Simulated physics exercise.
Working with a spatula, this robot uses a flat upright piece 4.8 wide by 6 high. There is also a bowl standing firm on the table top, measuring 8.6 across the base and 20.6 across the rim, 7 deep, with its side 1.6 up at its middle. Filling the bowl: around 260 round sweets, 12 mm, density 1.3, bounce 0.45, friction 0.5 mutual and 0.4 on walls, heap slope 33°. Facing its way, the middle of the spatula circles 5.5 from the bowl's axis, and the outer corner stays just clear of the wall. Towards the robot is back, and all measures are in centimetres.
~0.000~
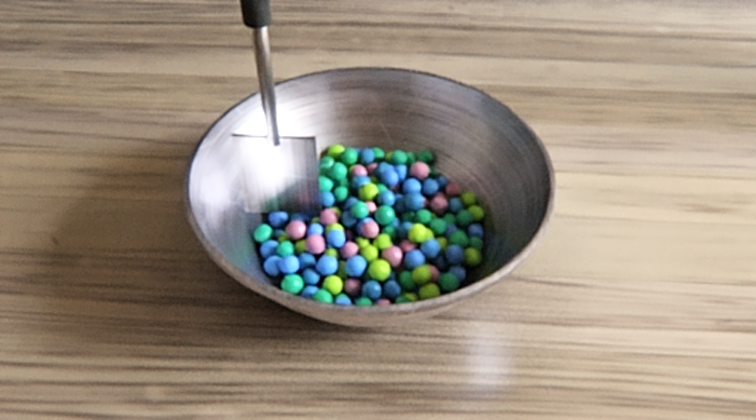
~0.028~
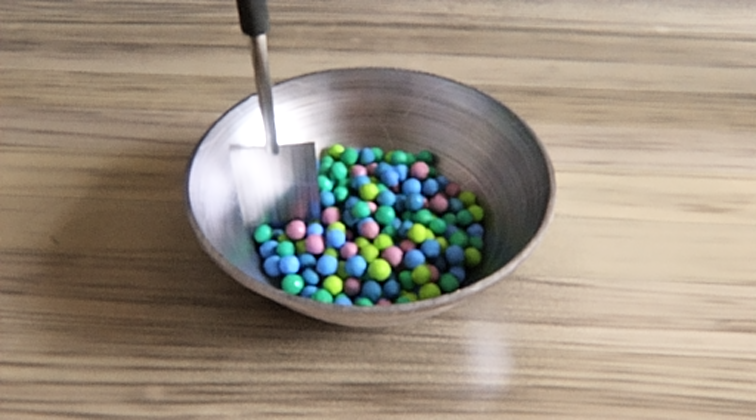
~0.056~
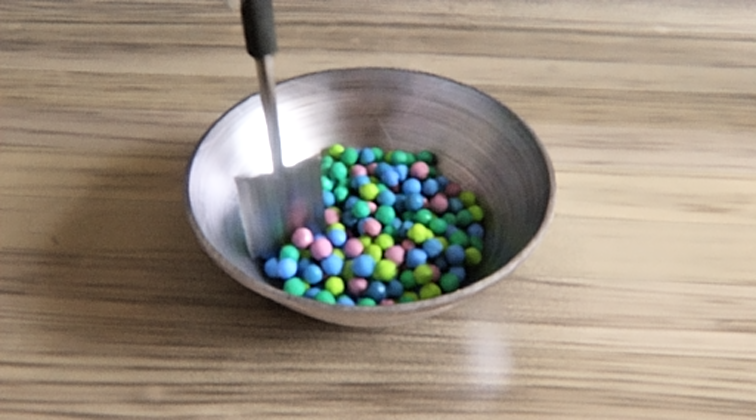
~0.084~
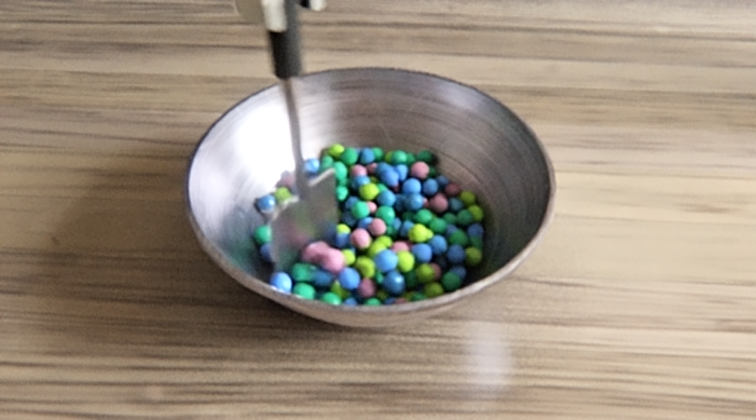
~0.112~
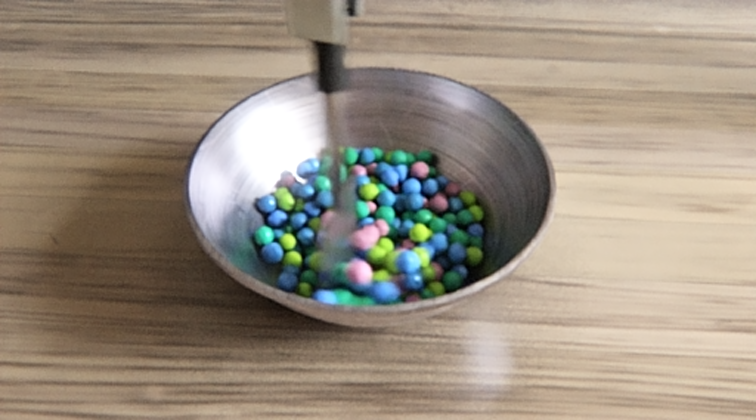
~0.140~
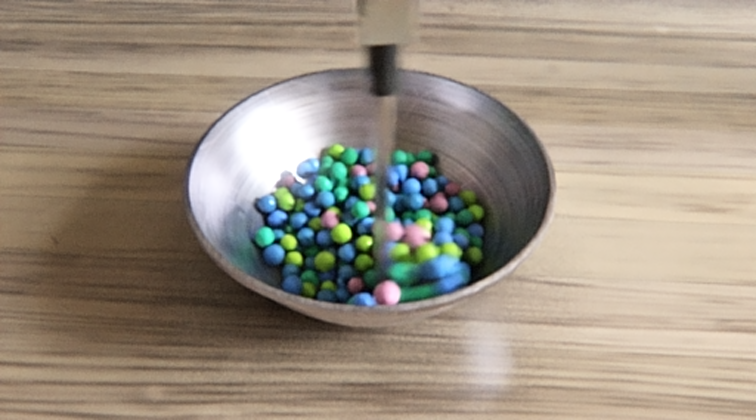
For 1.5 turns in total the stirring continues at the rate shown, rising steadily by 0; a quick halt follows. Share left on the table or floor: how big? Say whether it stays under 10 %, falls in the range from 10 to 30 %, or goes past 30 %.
The share falls from 10 to 30 %.
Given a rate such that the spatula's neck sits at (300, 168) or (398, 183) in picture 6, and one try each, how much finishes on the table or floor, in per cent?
Some 0 and 20 %.
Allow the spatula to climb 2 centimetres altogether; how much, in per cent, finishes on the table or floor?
Near 5 in a hundred.
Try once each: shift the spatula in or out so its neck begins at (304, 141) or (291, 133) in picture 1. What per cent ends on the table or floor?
Roughly 10 and 10 per cent.
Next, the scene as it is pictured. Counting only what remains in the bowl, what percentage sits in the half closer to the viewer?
About 45 per cent.
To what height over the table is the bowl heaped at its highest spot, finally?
It reaches some 5.5 cm above the table.
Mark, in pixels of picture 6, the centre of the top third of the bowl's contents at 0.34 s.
Near (357, 143).
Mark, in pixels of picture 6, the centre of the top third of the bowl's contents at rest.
I'd put it at about (388, 193).
By 0.34 s, 269° round, highest piece 9 above the table; 254 in the bowl, 1 on the table or floor, 7 in flight or on the tool.
By 0.55 s, 79° round, highest piece 10 above the table; 240 in the bowl, 17 on the table or floor, 5 in flight or on the tool.
By 0.85 s, 180° round, highest piece 5 above the table; 221 in the bowl, 41 on the table or floor.
By 1.55 s, 180° round, highest piece 5 above the table; 221 in the bowl, 41 on the table or floor.
Final count, 221 in the bowl, 41 on the table or floor. That is 16 % on the table or floor.
